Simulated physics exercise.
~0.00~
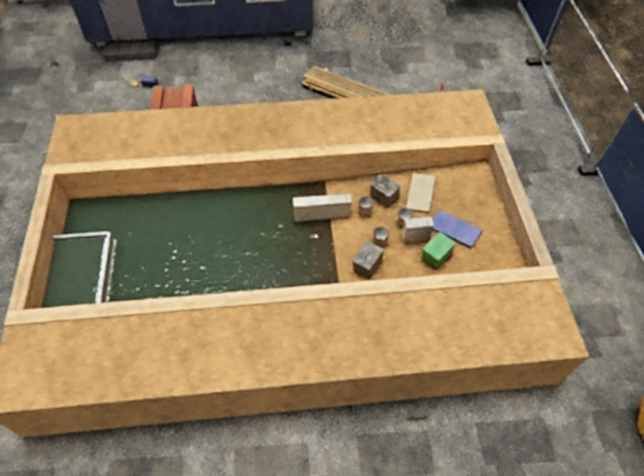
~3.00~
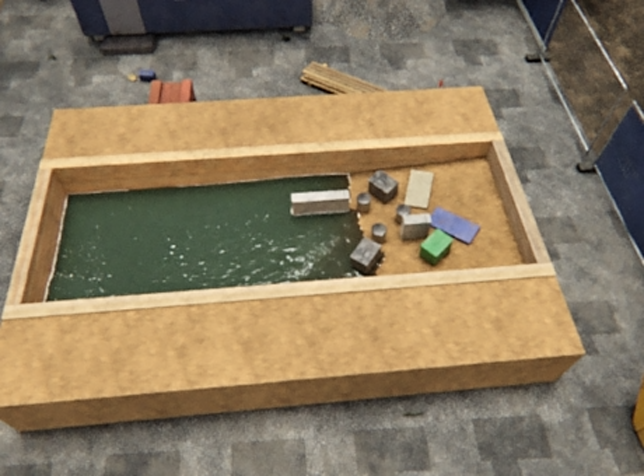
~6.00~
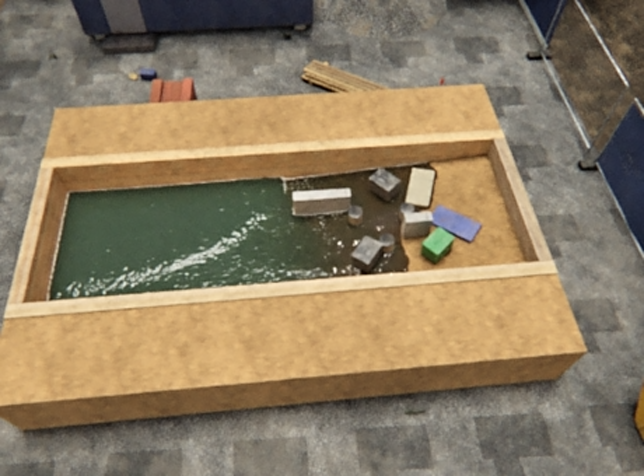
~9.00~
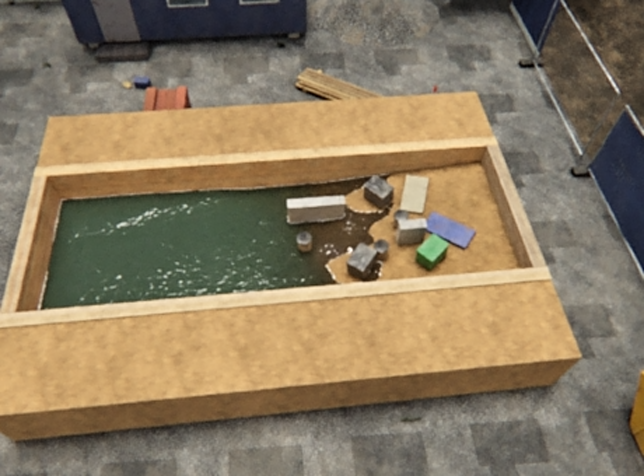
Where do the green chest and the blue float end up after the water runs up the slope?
Both stay where they began, resting on the tan slope at the right side of the tank.
